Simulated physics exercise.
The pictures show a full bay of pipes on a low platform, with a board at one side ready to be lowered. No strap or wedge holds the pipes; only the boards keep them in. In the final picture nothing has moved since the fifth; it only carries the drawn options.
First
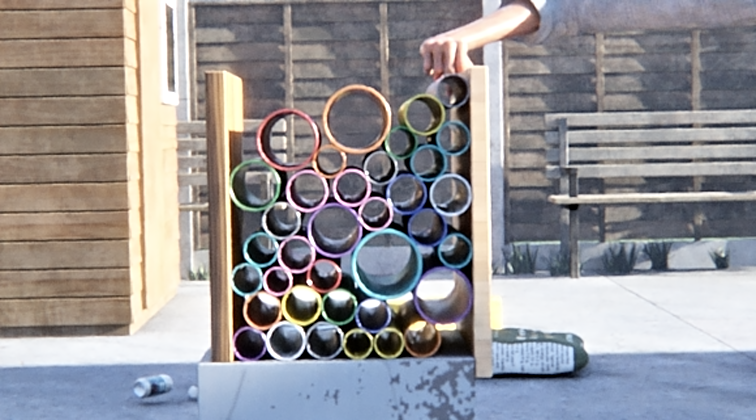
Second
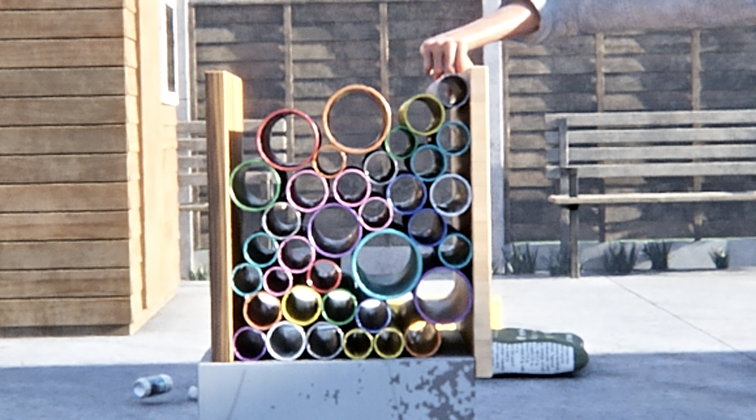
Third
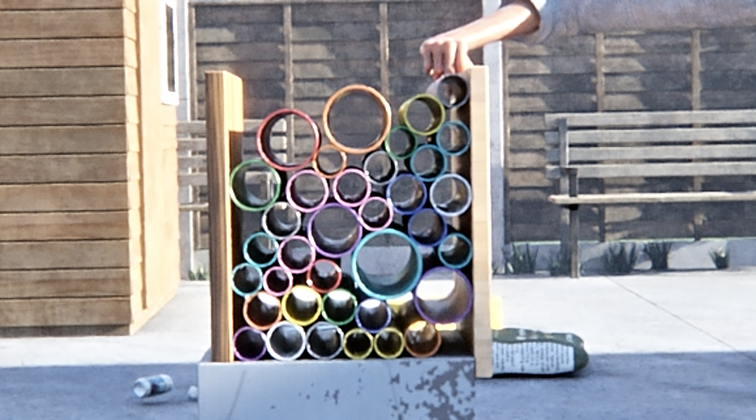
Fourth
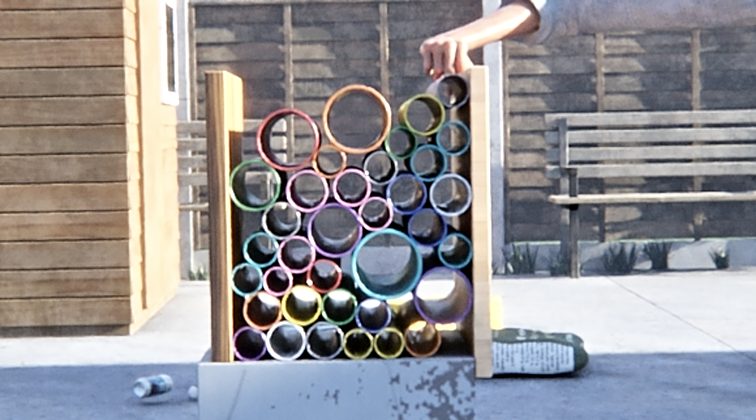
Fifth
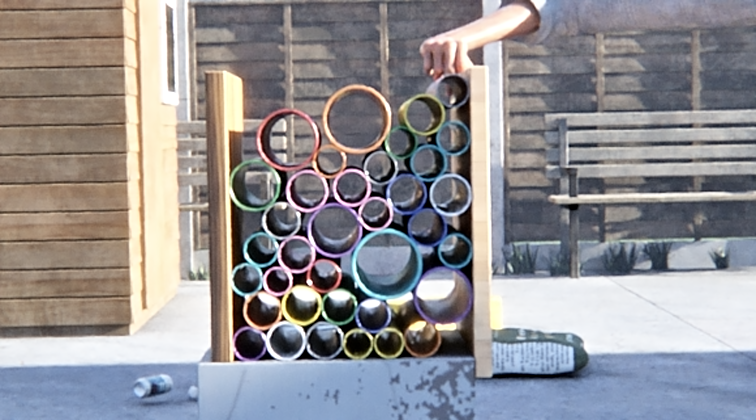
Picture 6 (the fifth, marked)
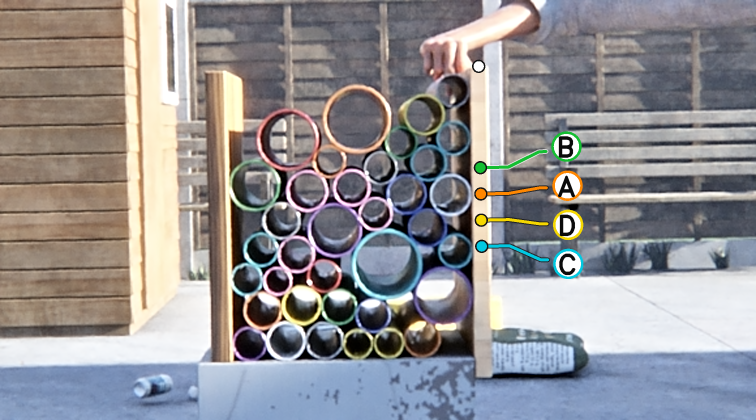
A hand reaches in from the upper right and rests at the top of the right-hand board, in a sunlit paved yard seen straight on from a low level, with a wooden wall at left and a bench by a dark fence. Pipes rimmed in red, orange, green, blue, purple and yellow lie stacked between two upright boards on a pale, worn platform. Nothing visibly moves, and the camera stays still.
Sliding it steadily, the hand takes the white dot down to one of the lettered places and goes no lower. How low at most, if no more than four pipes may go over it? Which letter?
Stop at D.
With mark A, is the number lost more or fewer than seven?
At A, fewer than seven.
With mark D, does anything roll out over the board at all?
At D: Yes.
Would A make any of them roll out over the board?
At A: Yes.
On the marked copy, A at (481, 194); B at (480, 168); C at (482, 246); D at (481, 220); the white dot at (479, 66).
Taking D. A third of the way, top of the board (471, 135).
Two thirds of the way, top of the board (472, 213).
When it is over, top of the board (472, 220), three out over the board.
As for the rest, A four out over the board; B one out over the board; C more than four out over the board.
